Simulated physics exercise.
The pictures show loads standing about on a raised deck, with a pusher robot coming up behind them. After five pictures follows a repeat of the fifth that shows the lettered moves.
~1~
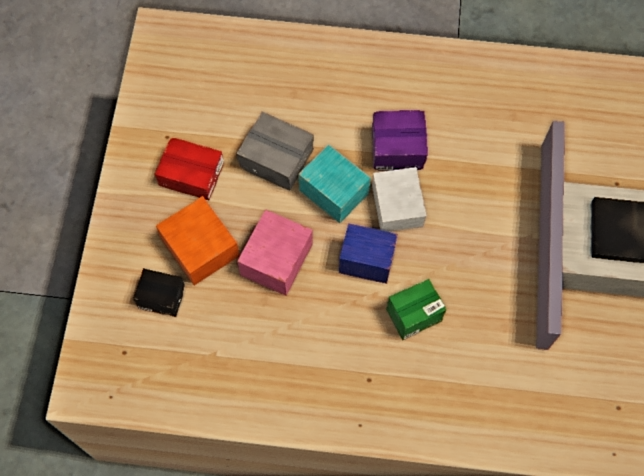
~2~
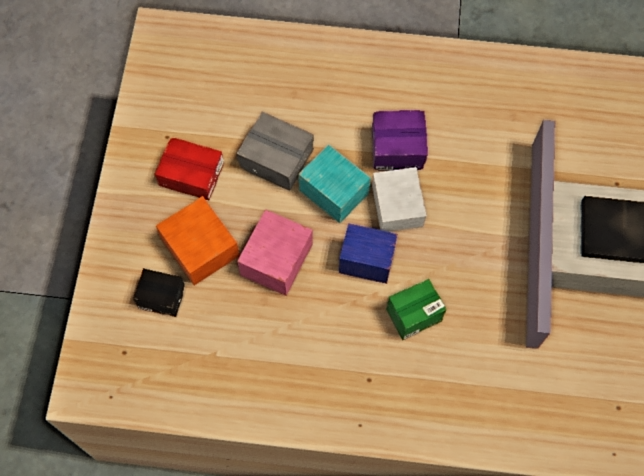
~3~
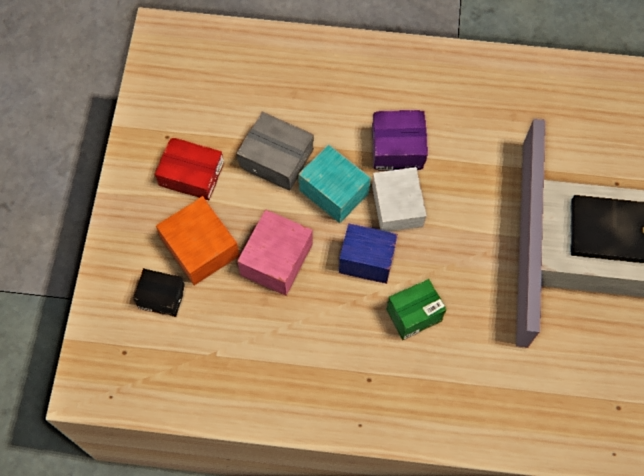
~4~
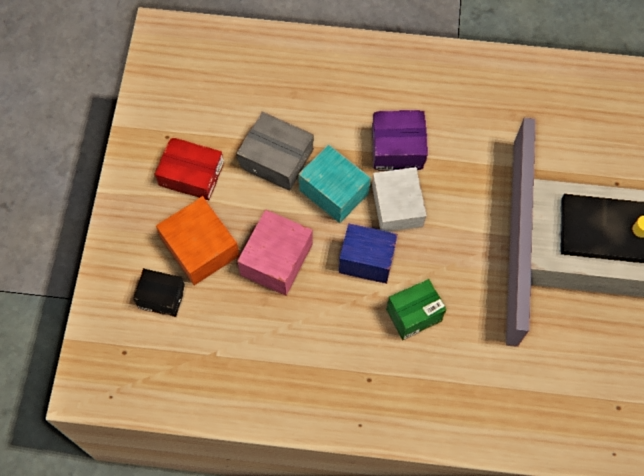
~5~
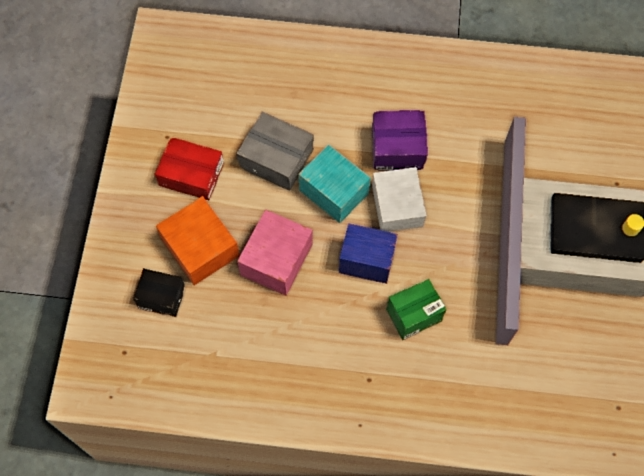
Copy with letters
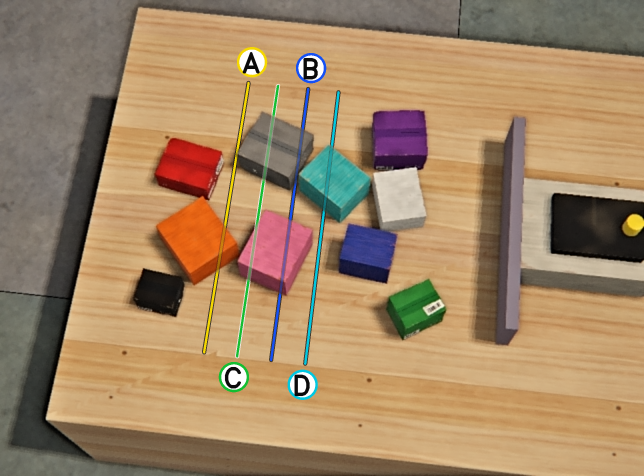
A pale wooden deck above a grey tiled floor is seen from a high, angled viewpoint that stays still. Red, grey, teal, purple, white, orange, pink, blue, black and green boxes sit loosely grouped from the left to the centre, with a pusher robot at right. The robot slides slowly left behind its upright grey-purple plate, bringing a yellow part into view, while the boxes remain motionless.
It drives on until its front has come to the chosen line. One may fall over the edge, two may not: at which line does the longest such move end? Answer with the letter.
Up to line A.
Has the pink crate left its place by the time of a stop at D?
Yes.
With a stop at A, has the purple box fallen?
No.
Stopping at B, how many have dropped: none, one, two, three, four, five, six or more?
By then, none.
On the copy, A at (228, 210); B at (291, 216); C at (259, 213); D at (323, 220).
On A. First, robot (486, 215); purple box (384, 138); green parcel (369, 297).
Then, robot (381, 204); orange crate (157, 233); red parcel (175, 169).
Finally, robot (302, 196); orange crate (94, 218); red parcel (111, 161); none fallen.
By contrast, B is within the limit but short; C is within the limit but short; D is within the limit but short.
